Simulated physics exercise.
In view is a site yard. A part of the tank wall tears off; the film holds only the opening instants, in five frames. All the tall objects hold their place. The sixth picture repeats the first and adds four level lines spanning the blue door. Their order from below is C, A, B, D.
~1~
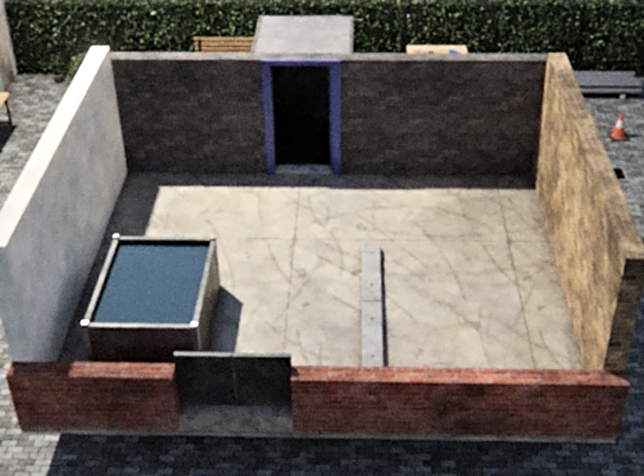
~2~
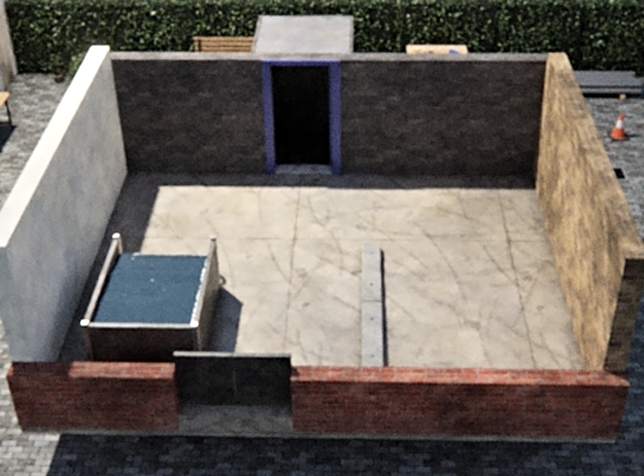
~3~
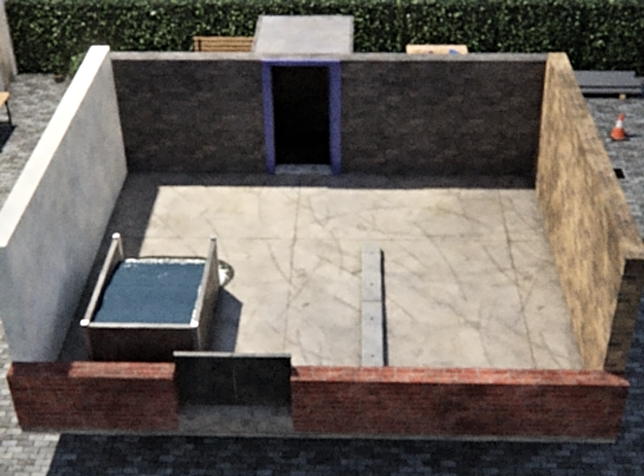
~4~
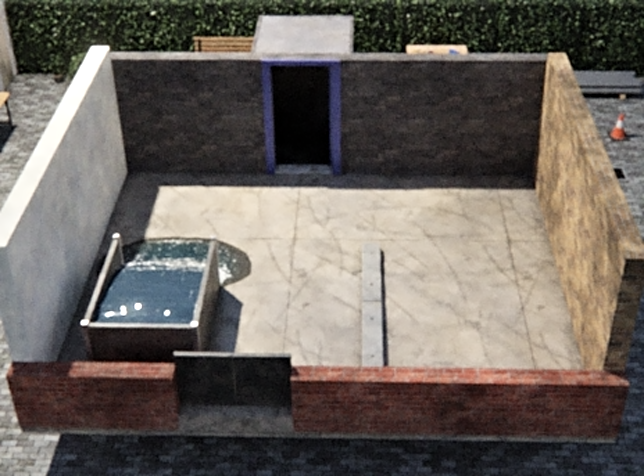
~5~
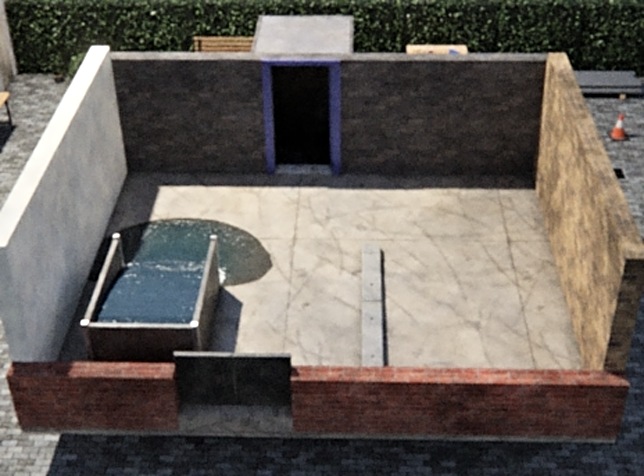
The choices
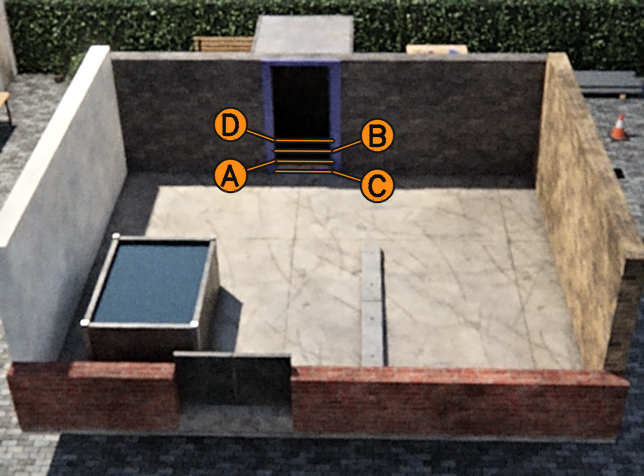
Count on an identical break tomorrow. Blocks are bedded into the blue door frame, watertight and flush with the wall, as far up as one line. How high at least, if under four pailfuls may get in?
Go for A.
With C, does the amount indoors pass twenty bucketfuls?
No, it does not.
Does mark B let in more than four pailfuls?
No, not at all.
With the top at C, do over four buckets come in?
Yes, that goes wrong.
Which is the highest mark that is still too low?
That would be C.
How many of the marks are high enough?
Three.
On the marked copy, A at (304, 161); B at (303, 151); C at (304, 171); D at (303, 140); from the bottom up C, A, B, D.
Choosing A, nothing gets over.
Choosing B, nothing gets over.
Choosing C, about 8 bucketfuls get in.
Choosing D, nothing gets over.
